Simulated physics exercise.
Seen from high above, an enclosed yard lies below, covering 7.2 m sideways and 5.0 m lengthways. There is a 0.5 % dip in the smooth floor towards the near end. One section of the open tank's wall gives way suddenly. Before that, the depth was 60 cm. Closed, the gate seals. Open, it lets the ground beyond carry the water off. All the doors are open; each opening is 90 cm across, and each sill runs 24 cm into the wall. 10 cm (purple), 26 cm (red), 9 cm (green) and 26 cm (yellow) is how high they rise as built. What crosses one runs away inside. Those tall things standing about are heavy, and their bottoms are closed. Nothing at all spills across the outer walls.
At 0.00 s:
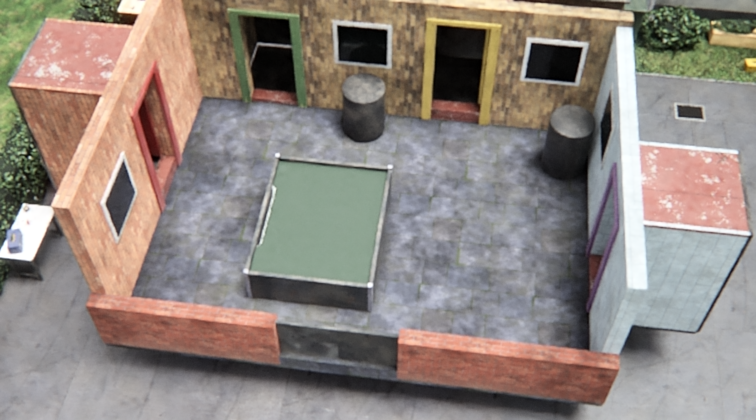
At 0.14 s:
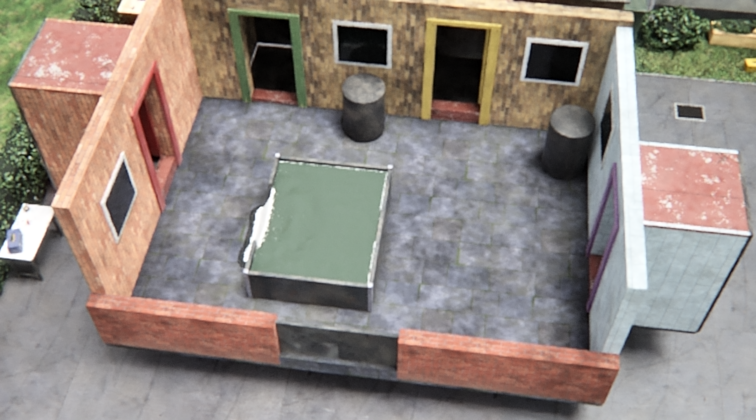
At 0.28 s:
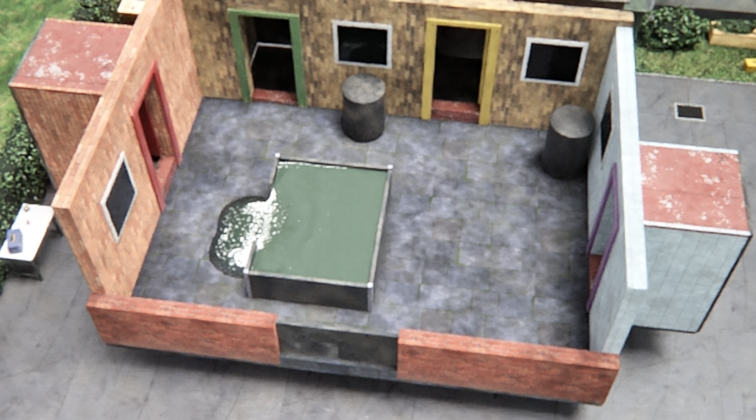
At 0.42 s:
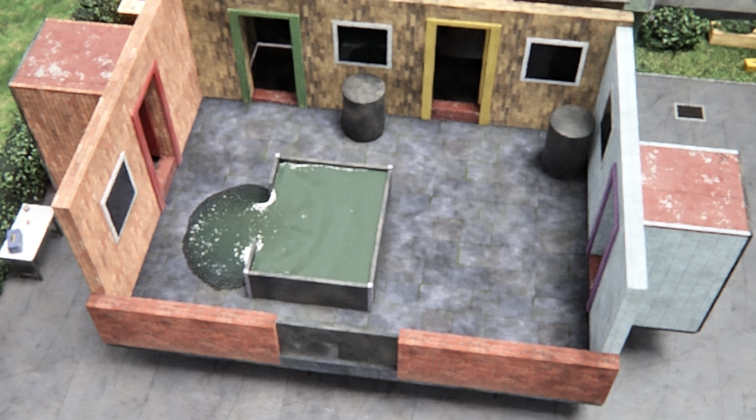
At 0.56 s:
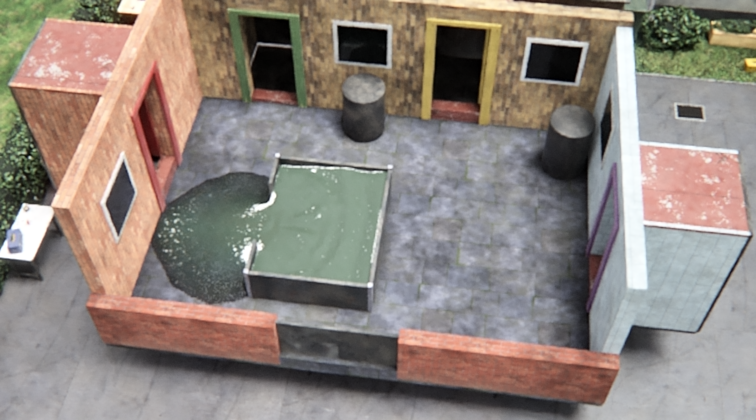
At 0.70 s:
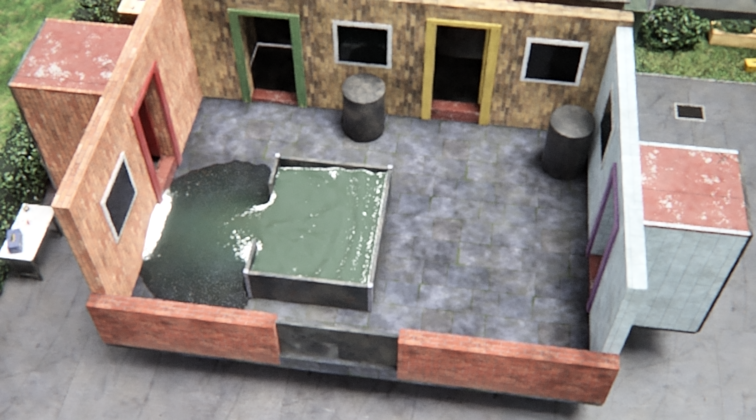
Green water lies still in a raised rectangular tank, seen from a fixed high view over a walled yard with a grey stone floor. Brick walls hold a red doorway at left, green and yellow ones at the back, and a purple one in the pale right wall, with two dark barrels nearby. The tank's left side breaks open, and foaming water pours out, fanning leftward across the floor to the left wall.
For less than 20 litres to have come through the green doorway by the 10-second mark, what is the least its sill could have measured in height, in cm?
11 cm or so.
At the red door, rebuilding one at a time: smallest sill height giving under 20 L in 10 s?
Red: 24 cm.
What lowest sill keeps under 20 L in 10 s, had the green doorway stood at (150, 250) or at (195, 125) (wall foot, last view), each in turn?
About 30 cm for the first and 12.5 cm for the second.
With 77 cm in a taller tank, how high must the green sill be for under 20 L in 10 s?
I'd say close to 15 cm.
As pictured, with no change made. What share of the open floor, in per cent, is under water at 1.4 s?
20 %.
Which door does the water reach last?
It's the purple one.
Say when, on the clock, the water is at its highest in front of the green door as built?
The level tops out around 3.0 s.
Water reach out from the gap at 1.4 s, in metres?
Roughly 3.0 m.
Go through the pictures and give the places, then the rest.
The first frame shows still water, 60 cm deep, in the open tank at (321, 221); the green door at (270, 63) is dry.
In the second frame, water pours out at (267, 228) and has run 0.3 m, to (244, 262); about 8 cm deep outside, 60 cm at the back.
In the third frame, the front is at (215, 246), 0.8 m from the gap at (267, 230); 1.0 m2 of floor is wet, 60 cm left at the back.
In the fourth frame, the front is at (189, 237), 1.3 m from the gap at (267, 230); 2.0 m2 of floor is wet, 60 cm left at the back.
In the fifth frame, the gap is at (267, 230), the front 1.9 m out at (157, 225); the back of the open tank holds 56 cm.
In the sixth frame, water pours out at (267, 230) and has run 1.9 m, to (142, 266); about 5 cm deep outside, 50 cm at the back; the green door at (270, 63), 3.1 m from the gap, is still 1.7 m from the nearest water.
After 1.4 s water covers 20 % of the floor, deepest (40 cm) near (122, 323); it has not reached the green door.
After 3.0 s water covers 35 % of the floor, deepest (30 cm) near (122, 323); 15 cm at the green door, 3 litres in over its 9 cm sill.
After 10.0 s water covers 95 % of the floor, deepest (14 cm) near (579, 152); 9 cm at the green door, 44 litres in over its 9 cm sill.
At the green door as built, the water arrived by 2.3 s and peaked near 15 cm at 3.0 s.
Run again over the same 10 s with other heights there, 37 litres in over 9.5 cm, 10 litres over 12.5 cm. The limit of 20 litres is kept from about 11 cm up.
